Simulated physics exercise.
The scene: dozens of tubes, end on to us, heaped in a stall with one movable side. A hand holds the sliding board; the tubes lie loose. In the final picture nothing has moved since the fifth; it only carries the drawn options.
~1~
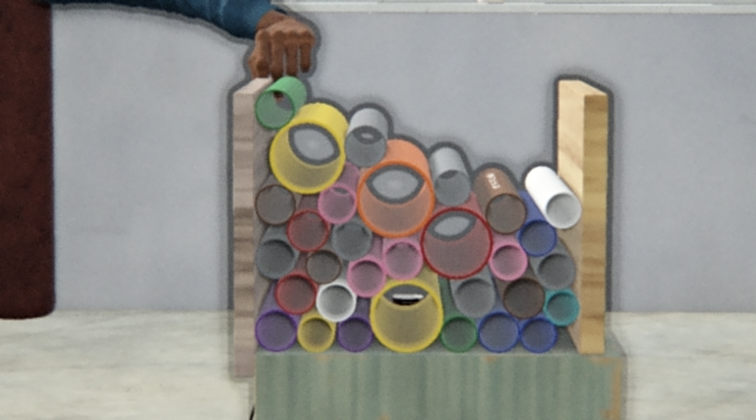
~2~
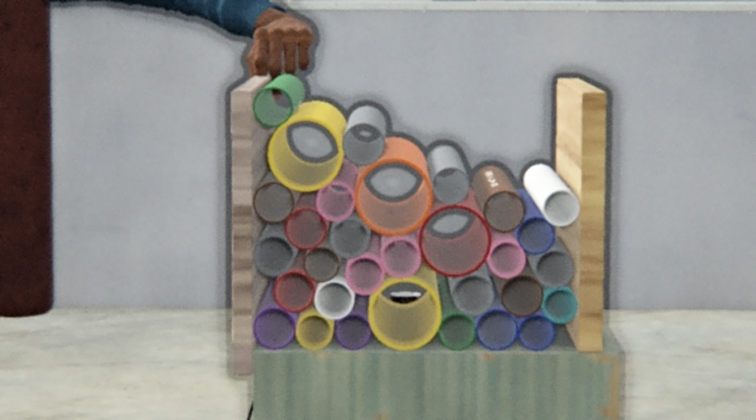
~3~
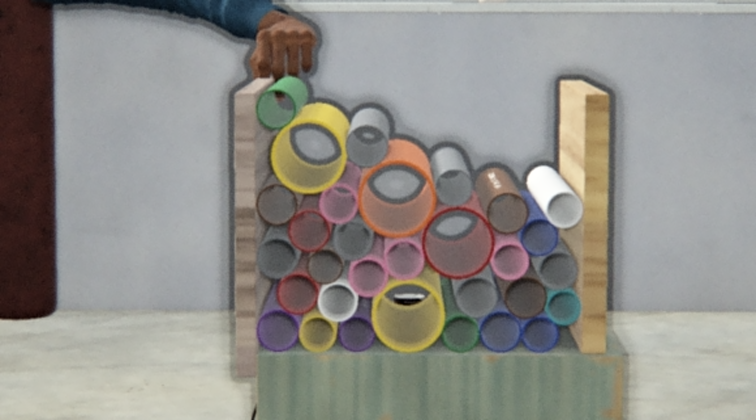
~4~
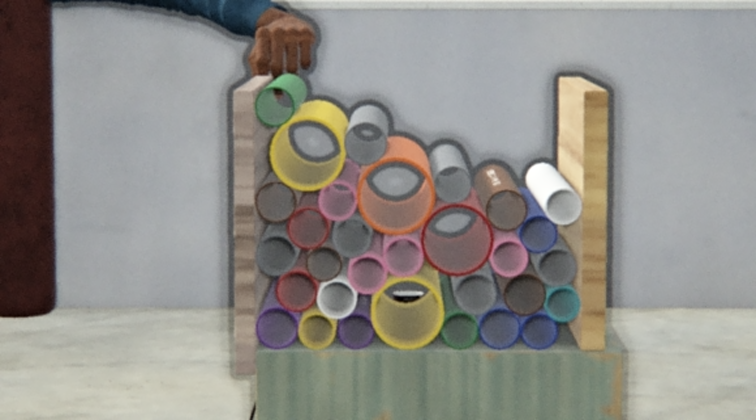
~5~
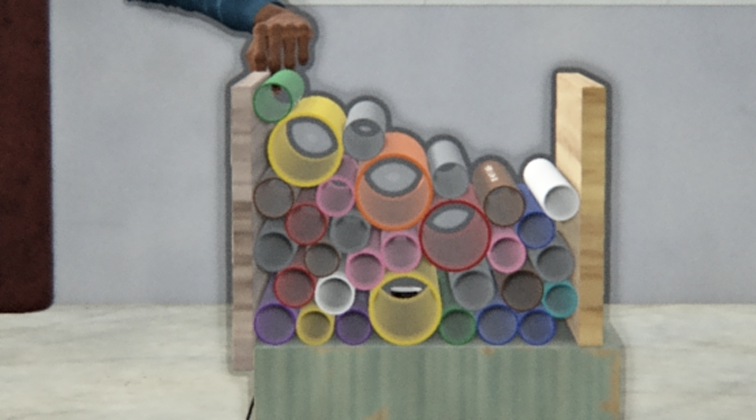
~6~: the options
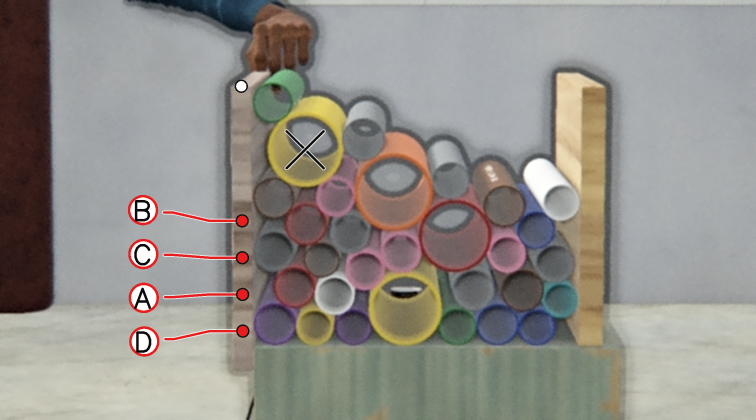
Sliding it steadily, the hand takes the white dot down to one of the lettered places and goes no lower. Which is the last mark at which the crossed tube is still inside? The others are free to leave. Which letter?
Mark B is as low as it can go.
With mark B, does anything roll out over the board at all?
At B: Yes.
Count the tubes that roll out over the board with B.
With B, one.
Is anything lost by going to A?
At A: Yes.
On the marked copy, A at (243, 295); B at (242, 221); C at (243, 257); D at (243, 331); the cross at (305, 149); the white dot at (242, 86).
Following B. Soon after the start, top of the board (252, 150).
Later, top of the board (253, 220).
In the end, top of the board (253, 220), one out over the board, the crossed one still inside.
As for the rest, A lets the crossed one out; C lets the crossed one out; D lets the crossed one out.
